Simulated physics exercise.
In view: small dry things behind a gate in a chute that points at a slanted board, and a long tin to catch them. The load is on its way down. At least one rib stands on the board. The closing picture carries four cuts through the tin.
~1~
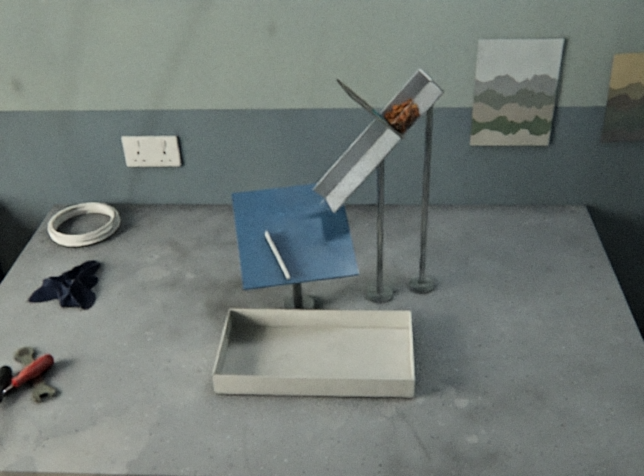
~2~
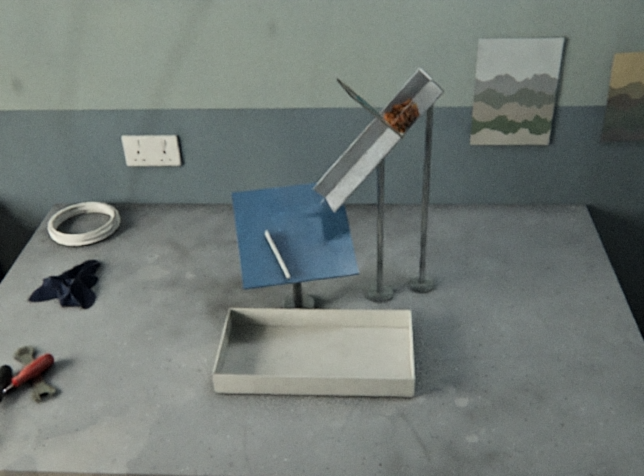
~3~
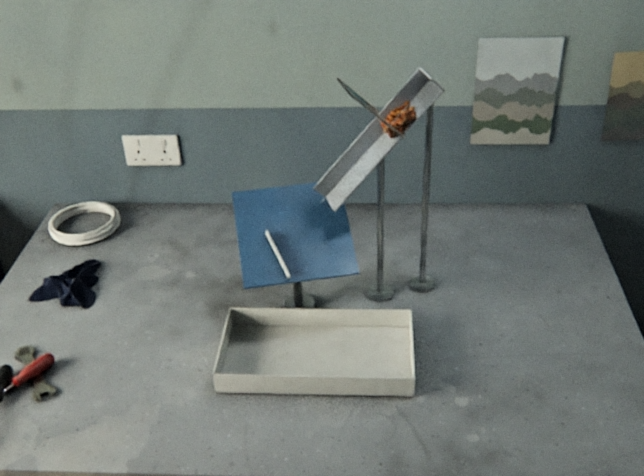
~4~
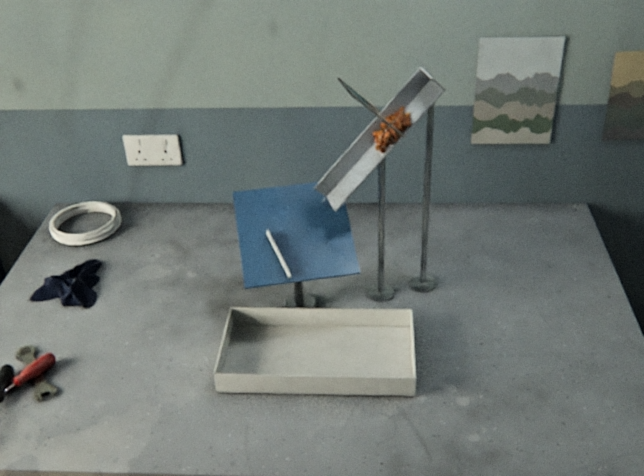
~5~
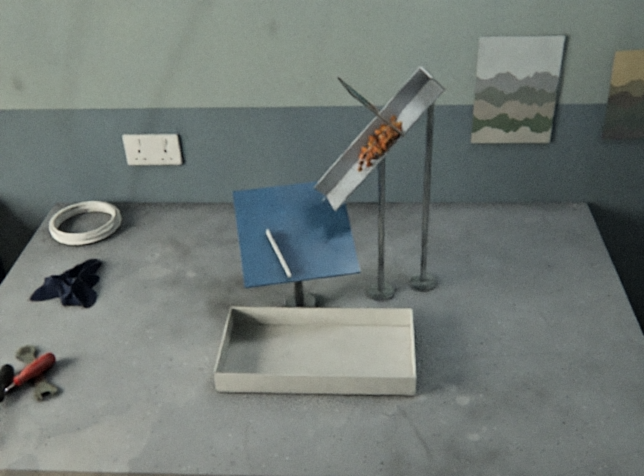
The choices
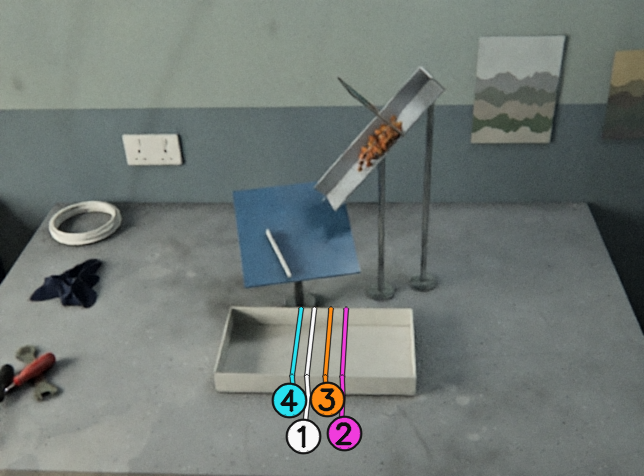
On a grey worktop, brown kibble bits sliding down a tilted metal chute above a blue slanted board and empty tray.
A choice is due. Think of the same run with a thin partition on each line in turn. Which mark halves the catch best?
Line 1 does it best.
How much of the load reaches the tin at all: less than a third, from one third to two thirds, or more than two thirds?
About that: More than two thirds.
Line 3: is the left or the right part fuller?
More lands on the left.
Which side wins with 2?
Left.
On the marked copy, line 1 crosses the front rim at (306, 375); line 2 crosses the front rim at (342, 376); line 3 crosses the front rim at (325, 375); line 4 crosses the front rim at (292, 375).
If 1 is chosen, of what is caught, roughly two thirds on the left of the divider, roughly a third on the right.
If 2 is chosen, of what is caught, almost all on the left of the divider, just a few on the right.
If 3 is chosen, of what is caught, almost all on the left of the divider, just a few on the right.
If 4 is chosen, of what is caught, about a tenth on the left of the divider, almost all on the right.
